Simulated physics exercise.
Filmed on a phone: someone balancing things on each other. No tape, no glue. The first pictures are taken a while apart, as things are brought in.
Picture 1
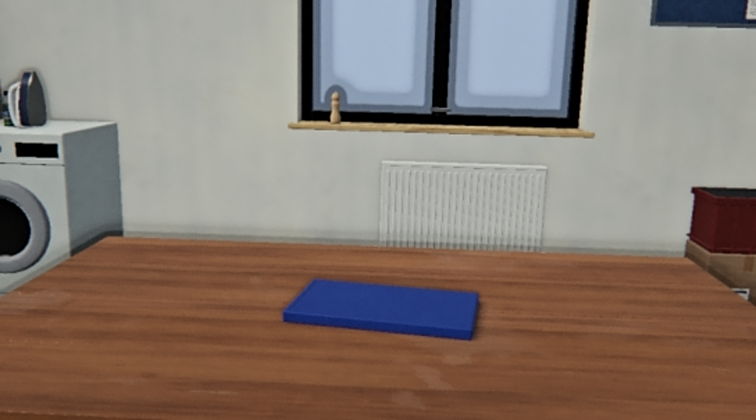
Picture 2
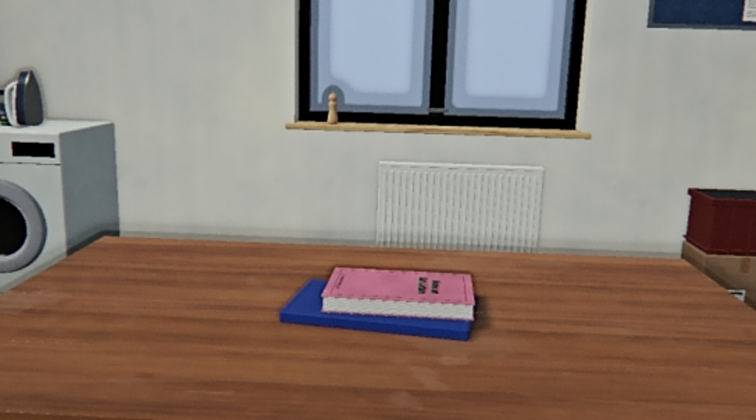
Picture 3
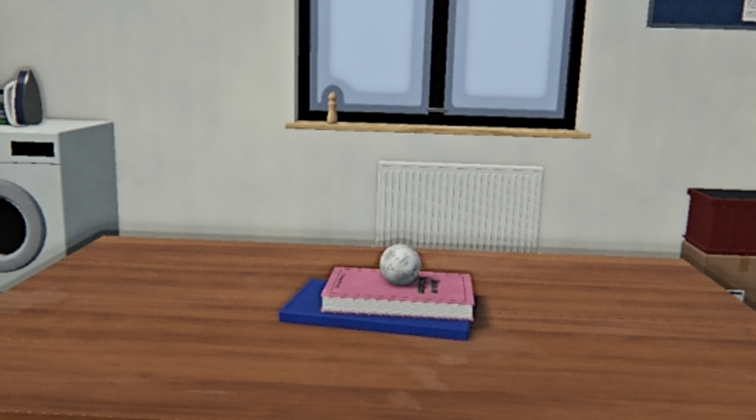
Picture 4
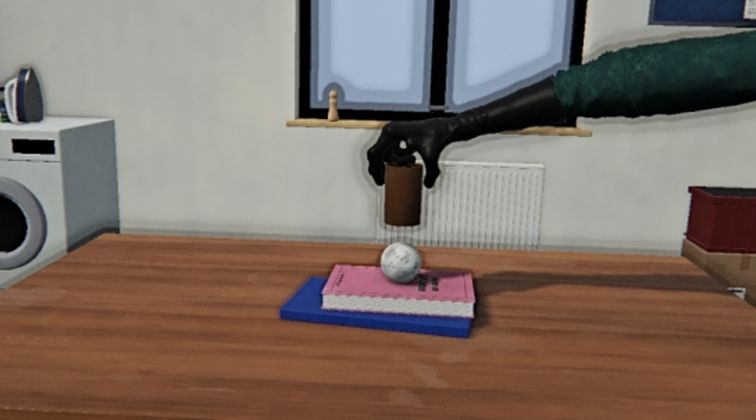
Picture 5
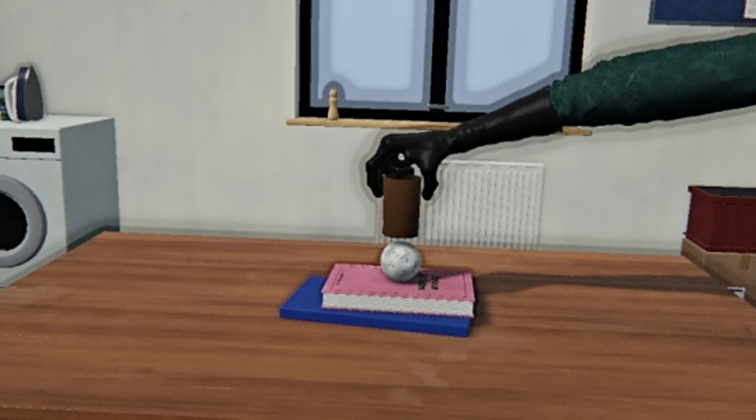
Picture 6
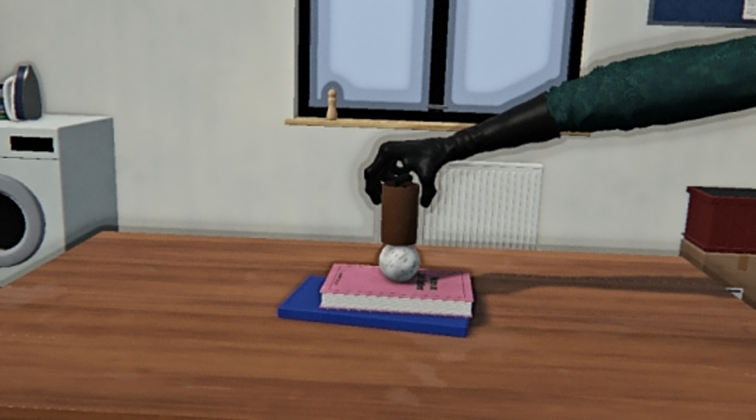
The clip shows a blue tray on a wooden table, then a pink book on it and a white ball on the book, before a black-gloved hand lowers a brown cup onto the ball, still holding it.
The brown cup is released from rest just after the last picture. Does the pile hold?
In the end the pile loses its balance.
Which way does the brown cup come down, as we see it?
To the left.
Then, 0.60 s on from there, brown cup now fallen.
Then, 0.80 s on from there, things are still on the move.
Then, 1.00 s on from there, as before.
In the end, fallen, brown cup; the other 3 unmoved. At the end, from the last picture's camera, brown cup near (250, 281). The pile comes apart.
